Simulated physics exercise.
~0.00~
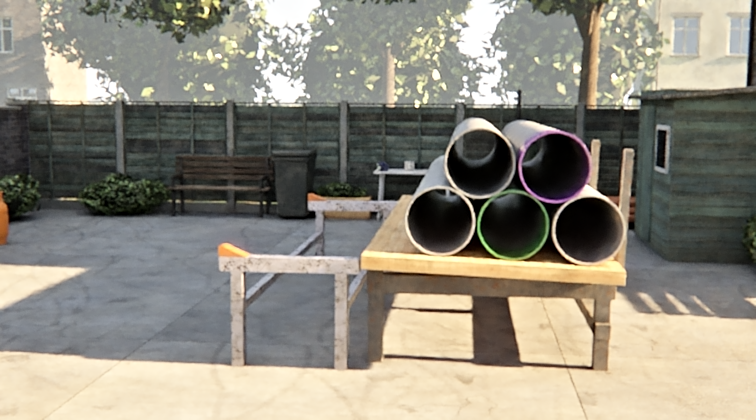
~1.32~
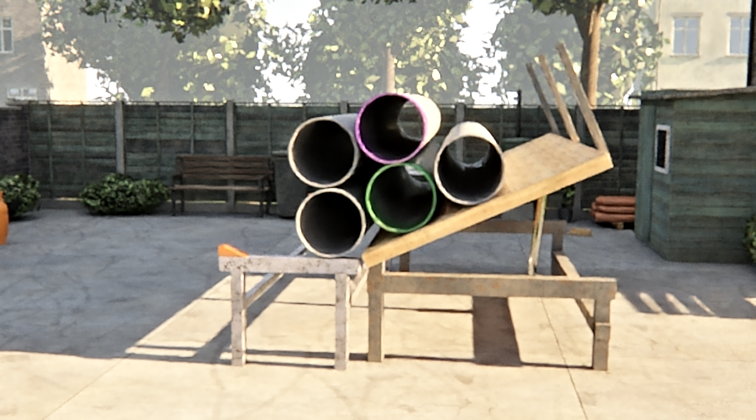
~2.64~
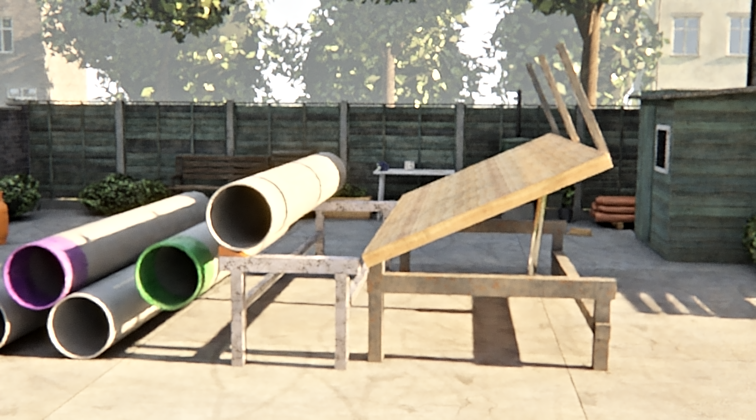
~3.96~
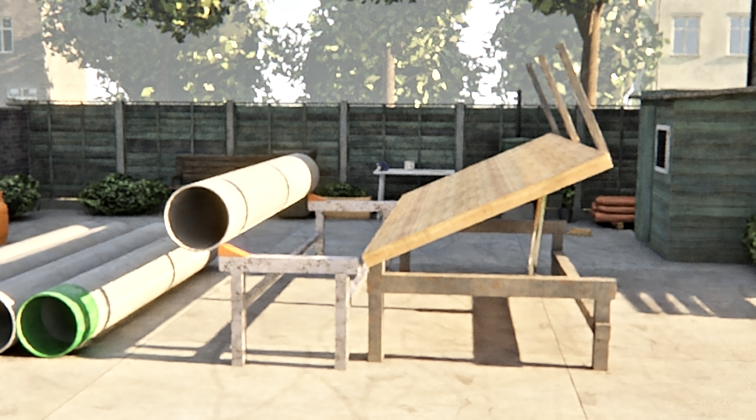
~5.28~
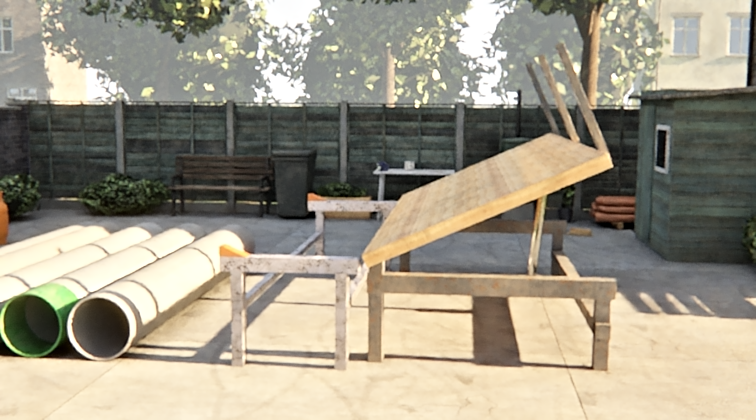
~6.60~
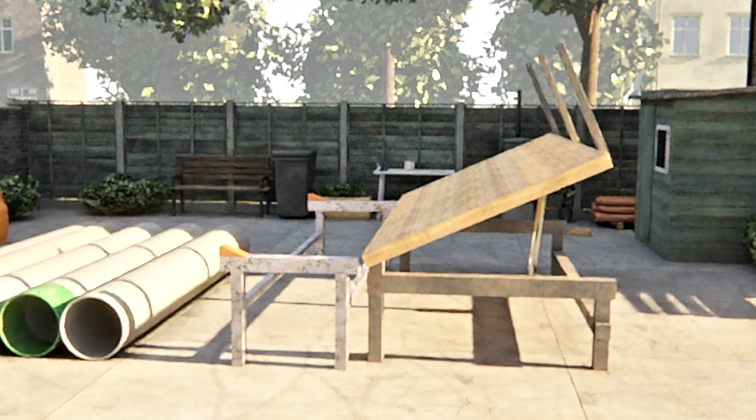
A wooden deck stacked with five pipes tilted up at its right edge, sending them rolling left across a low rack and over its end onto the ground, the green and purple ones included, where they all came to rest beside it.
